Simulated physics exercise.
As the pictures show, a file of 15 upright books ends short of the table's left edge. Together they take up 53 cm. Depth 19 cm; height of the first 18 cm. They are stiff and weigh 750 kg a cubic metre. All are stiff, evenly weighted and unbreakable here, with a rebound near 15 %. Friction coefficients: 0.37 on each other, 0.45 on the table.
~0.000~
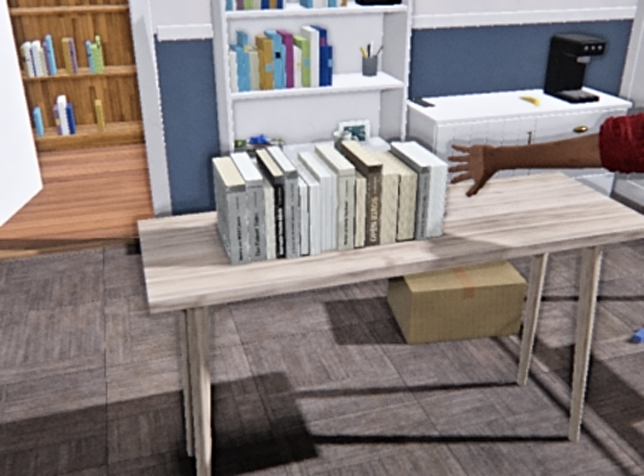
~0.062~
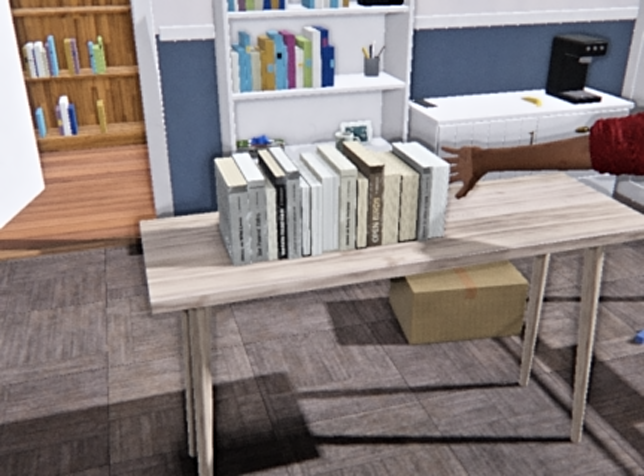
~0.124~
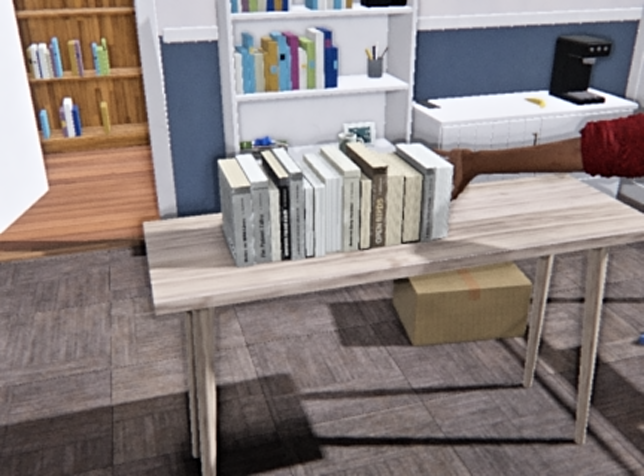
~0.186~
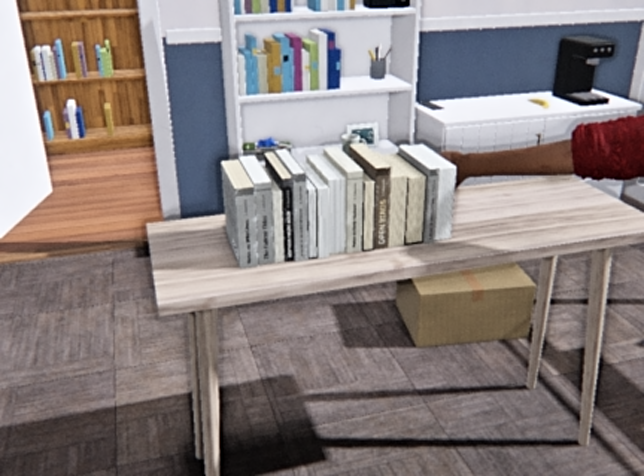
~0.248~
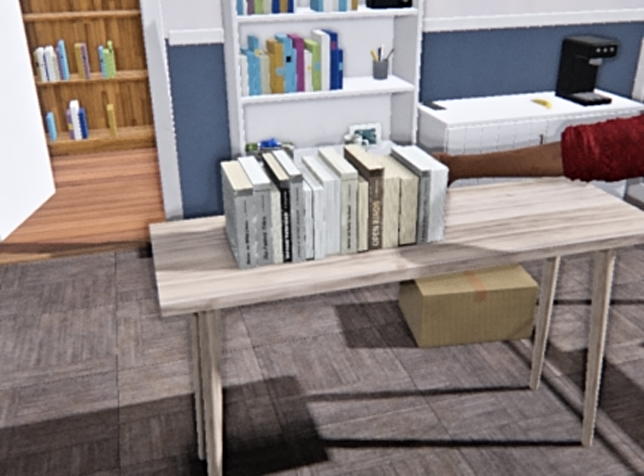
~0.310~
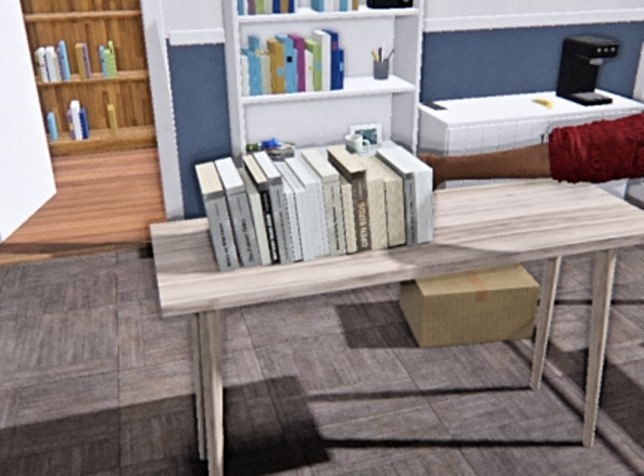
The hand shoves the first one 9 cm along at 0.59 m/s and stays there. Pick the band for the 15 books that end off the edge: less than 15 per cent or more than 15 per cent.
Ending off the edge: Under 15 per cent.
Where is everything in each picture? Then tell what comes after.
In the first frame (pixels give the middle of a visible side; the camera pans a little), hand (483, 162) 12 cm from the first; none has stirred.
Hand (472, 164) 8 cm from the first, in the second frame.
Hand (462, 166) 45 mm from the first, in the third frame.
Hand 8 mm from the first, in the fourth frame.
Hand 28 mm in; movement in 10 of them, in the fifth frame.
Hand 6 cm in; steepest lean 8°, the book at (244, 228); movement in 15 of them, in the sixth frame.
After 0.38 s, none of the 15 books off the edge, 15 disturbed.
After 0.64 s, 1 of the 15 books off the edge.
In the end (1.1 s), 1 of the 15 books off the edge. That is 7 per cent.
